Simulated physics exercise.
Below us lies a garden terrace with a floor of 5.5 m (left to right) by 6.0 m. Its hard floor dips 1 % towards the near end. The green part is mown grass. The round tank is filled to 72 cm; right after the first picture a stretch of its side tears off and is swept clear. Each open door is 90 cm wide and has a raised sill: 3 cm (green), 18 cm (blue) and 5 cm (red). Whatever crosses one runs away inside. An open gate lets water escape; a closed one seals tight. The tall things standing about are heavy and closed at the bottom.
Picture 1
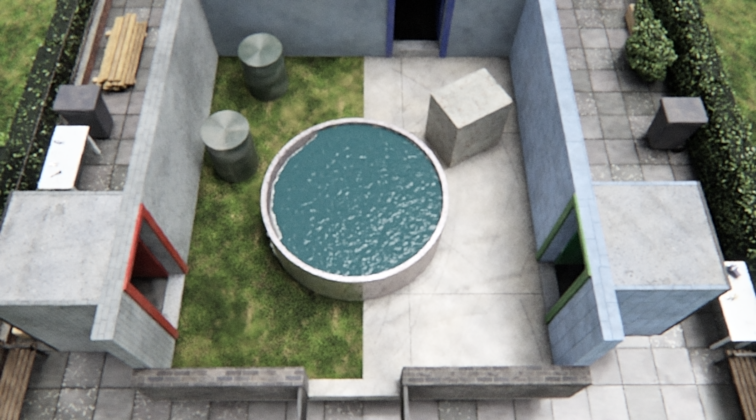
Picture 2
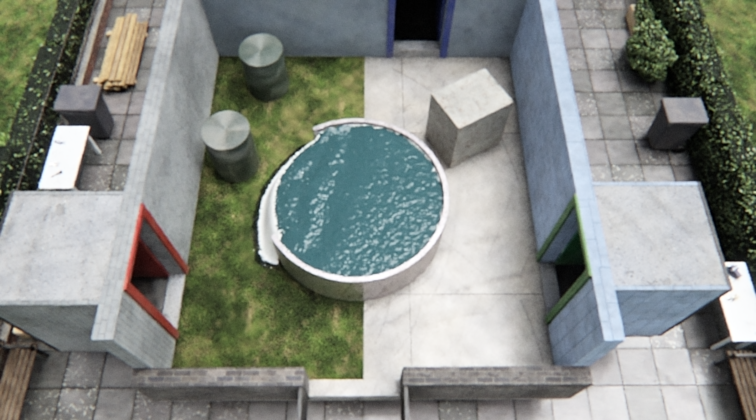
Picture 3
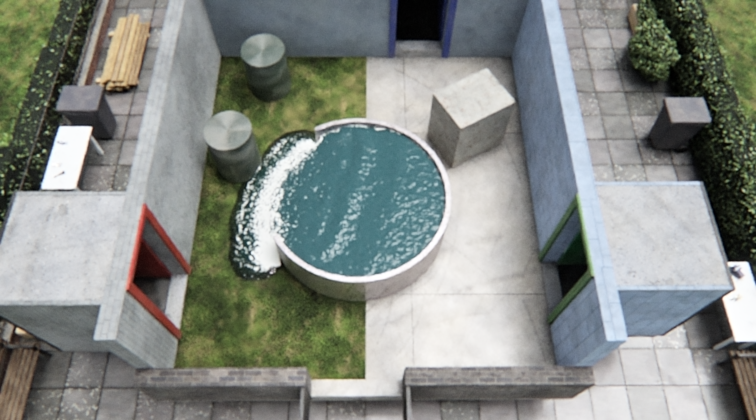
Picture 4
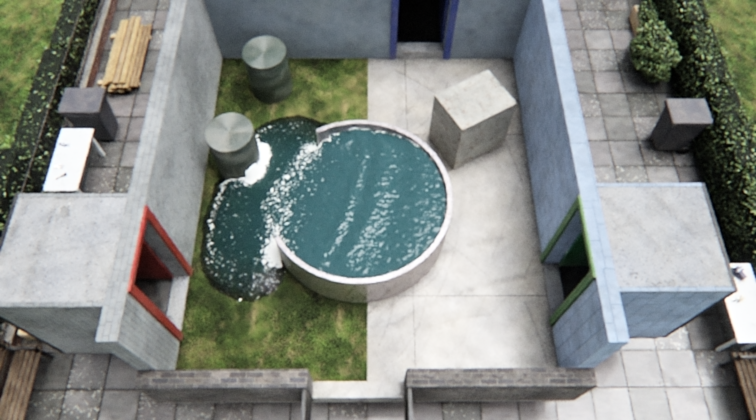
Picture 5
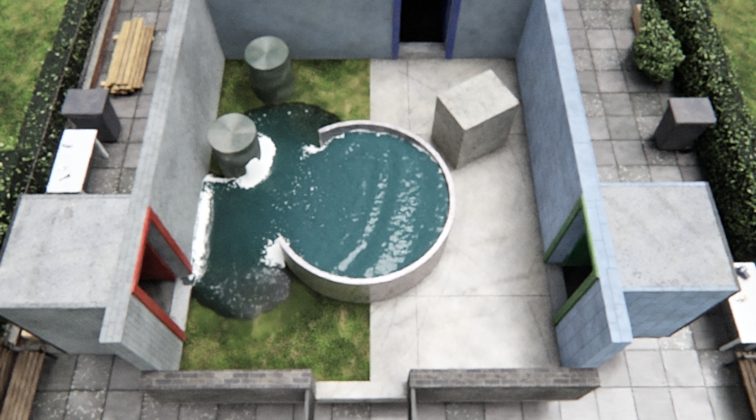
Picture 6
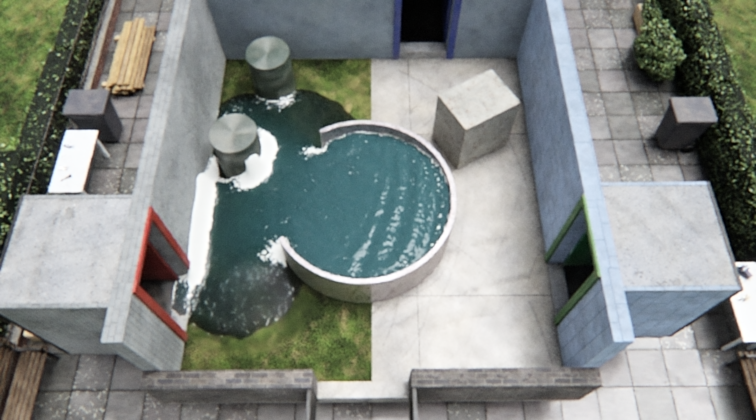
A walled garden terrace, mown grass on the left and pale stone on the right, is seen from high above by a nearly still camera. A round pale-rimmed tank of teal water sits mid-floor, with two grey cylinders behind to the left, a grey block to the right, and red- and green-framed doorways at either side. The tank's left side tears open and water surges out, foaming over the grass, around the nearer cylinder and against the left wall.
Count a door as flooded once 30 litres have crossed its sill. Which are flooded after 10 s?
Door by door: At the green door it exceeds the limit; at the blue door it stays under the limit; at the red door it passes the limit.
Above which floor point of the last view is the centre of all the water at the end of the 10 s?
Around (373, 208).
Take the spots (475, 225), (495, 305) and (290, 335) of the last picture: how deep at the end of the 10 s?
Roughly 10, 9 and 10 cm, in turn.
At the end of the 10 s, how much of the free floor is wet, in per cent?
About 100 per cent.
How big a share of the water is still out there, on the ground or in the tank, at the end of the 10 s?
Some 80 per cent remains.
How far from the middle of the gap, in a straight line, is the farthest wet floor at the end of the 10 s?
About 5.0 m.
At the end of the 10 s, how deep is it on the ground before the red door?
Some 11.0 cm.
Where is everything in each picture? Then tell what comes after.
In the first frame, the round tank at (355, 196) is whole and still, 72 cm deep.
In the second frame, water pours out at (277, 192) and has run 1.2 m, to (313, 148); deepest outside 34 cm, 72 cm at the round tank's back.
In the third frame, the front is at (247, 273), 1.4 m from the gap at (279, 194); 1.7 m2 of floor is under water; 72 cm left at the back of the round tank.
In the fourth frame, the front is at (228, 290), 1.7 m from the gap at (281, 196); 3.4 m2 of floor is under water; 72 cm left at the back of the round tank.
In the fifth frame, water pours out at (284, 197) and has run 2.0 m, to (192, 290); deepest outside 66 cm, 72 cm at the round tank's back.
In the sixth frame, water pours out at (285, 197) and has run 2.4 m, to (190, 317); deepest outside 79 cm, 66 cm at the round tank's back.
A moment later water covers 35 % of the floor and is deepest (55 cm) near (204, 215); green door not reached, blue door not reached, red door 17 cm at the sill, 26 L in.
Soon after water covers 45 % of the floor and is deepest (48 cm) near (206, 205); green door not reached, blue door not reached, red door 17 cm at the sill, 74 L in.
Next water covers 70 % of the floor and is deepest (34 cm) near (180, 382); green door not reached, blue door 9 cm at the sill, 0 L in, red door 17 cm at the sill, 142 L in.
Later on water covers 100 % of the floor and is deepest (20 cm) near (503, 84); green door 11 cm at the sill, 47 L in, blue door 7 cm at the sill, 0 L in, red door 16 cm at the sill, 279 L in.
At the end water covers 100 % of the floor and is deepest (14 cm) near (430, 380); green door 13 cm at the sill, 165 L in, blue door 10 cm at the sill, 0 L in, red door 11 cm at the sill, 394 L in.
